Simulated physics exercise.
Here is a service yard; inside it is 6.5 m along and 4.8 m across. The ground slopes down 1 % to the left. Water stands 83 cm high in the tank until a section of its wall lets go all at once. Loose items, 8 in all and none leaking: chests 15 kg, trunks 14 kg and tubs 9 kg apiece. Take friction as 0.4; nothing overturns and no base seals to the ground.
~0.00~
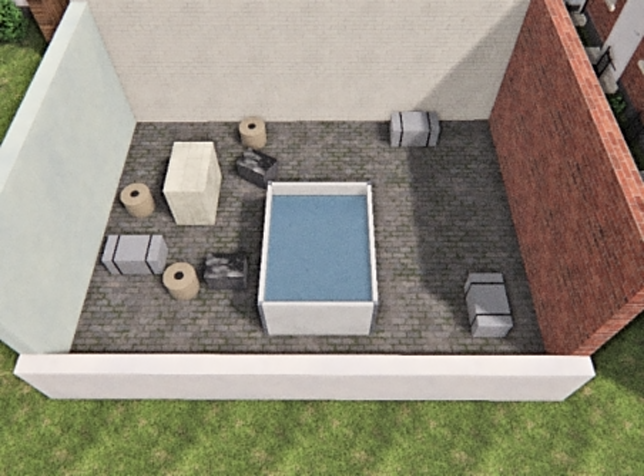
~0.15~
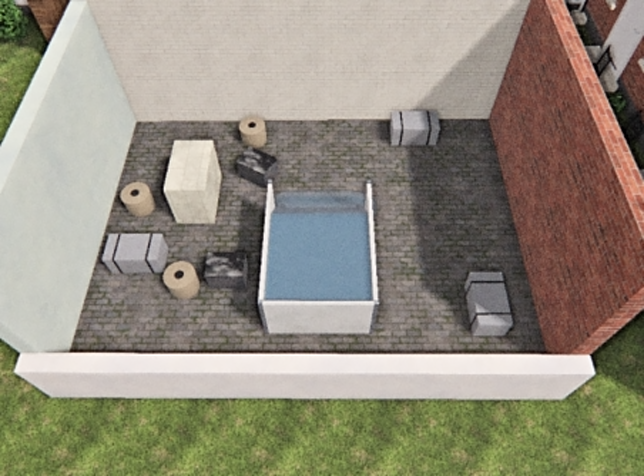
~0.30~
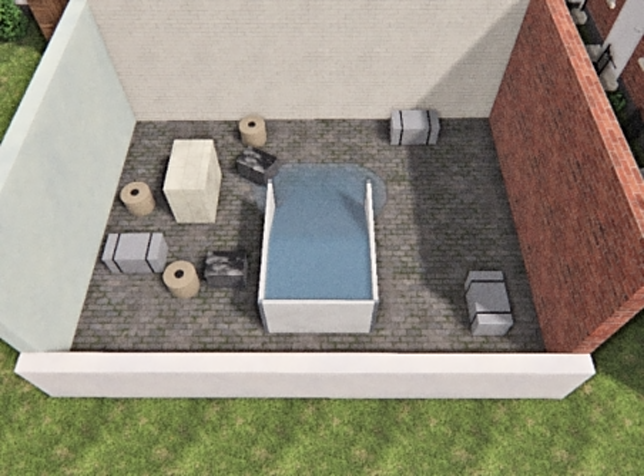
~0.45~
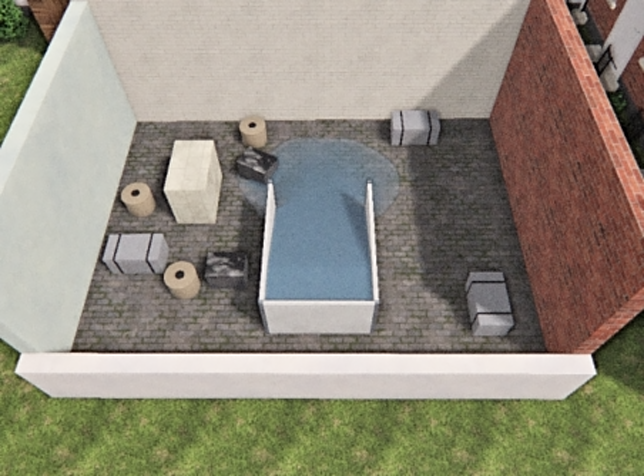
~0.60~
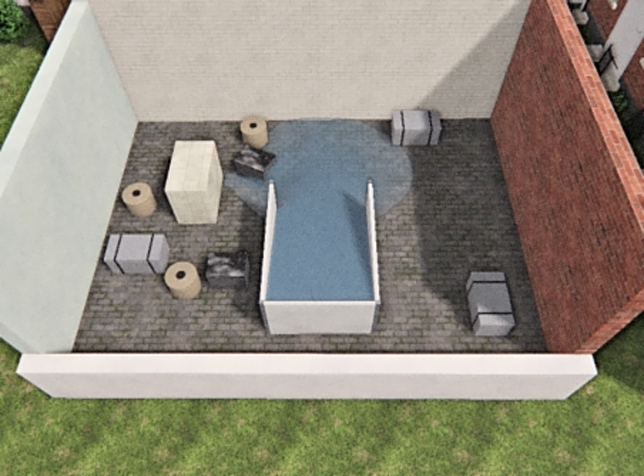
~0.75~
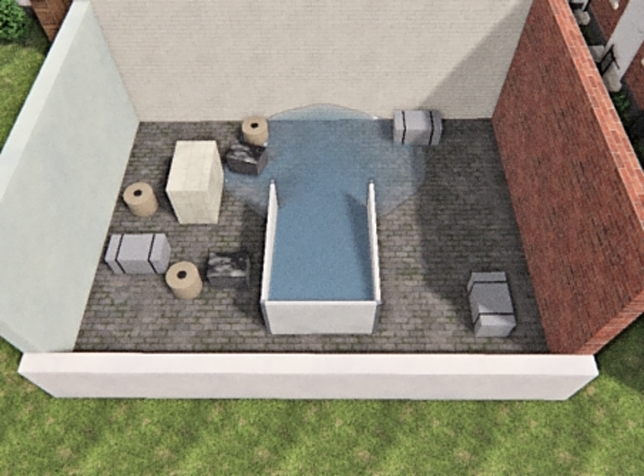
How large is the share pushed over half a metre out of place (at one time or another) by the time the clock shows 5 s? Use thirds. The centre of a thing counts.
It is two thirds or more.
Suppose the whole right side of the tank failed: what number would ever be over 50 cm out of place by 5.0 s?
In that case 3 of them.
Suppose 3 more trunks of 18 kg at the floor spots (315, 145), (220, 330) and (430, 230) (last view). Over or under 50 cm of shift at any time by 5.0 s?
In that order: Over, under, over.
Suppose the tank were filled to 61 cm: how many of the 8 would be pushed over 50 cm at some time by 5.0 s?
Then 6.
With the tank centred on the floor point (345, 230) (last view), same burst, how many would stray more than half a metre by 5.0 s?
In that case 6 of them.
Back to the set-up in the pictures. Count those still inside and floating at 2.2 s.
I count 3.
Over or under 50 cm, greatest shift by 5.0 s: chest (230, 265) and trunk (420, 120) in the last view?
In turn: Short of it, past it.
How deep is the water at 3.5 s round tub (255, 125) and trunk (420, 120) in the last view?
Roughly 9 and 8 cm.
After 1.1 s 1 of 8 are over 50 cm from their spots; 0 afloat.
After 2.2 s 3 of 8 are over 50 cm from their spots; 3 afloat.
After 3.5 s 4 of 8 are over 50 cm from their spots; 3 afloat.
After 5.0 s 7 of 8 are over 50 cm from their spots, and 7 have been at some point; 4 afloat.
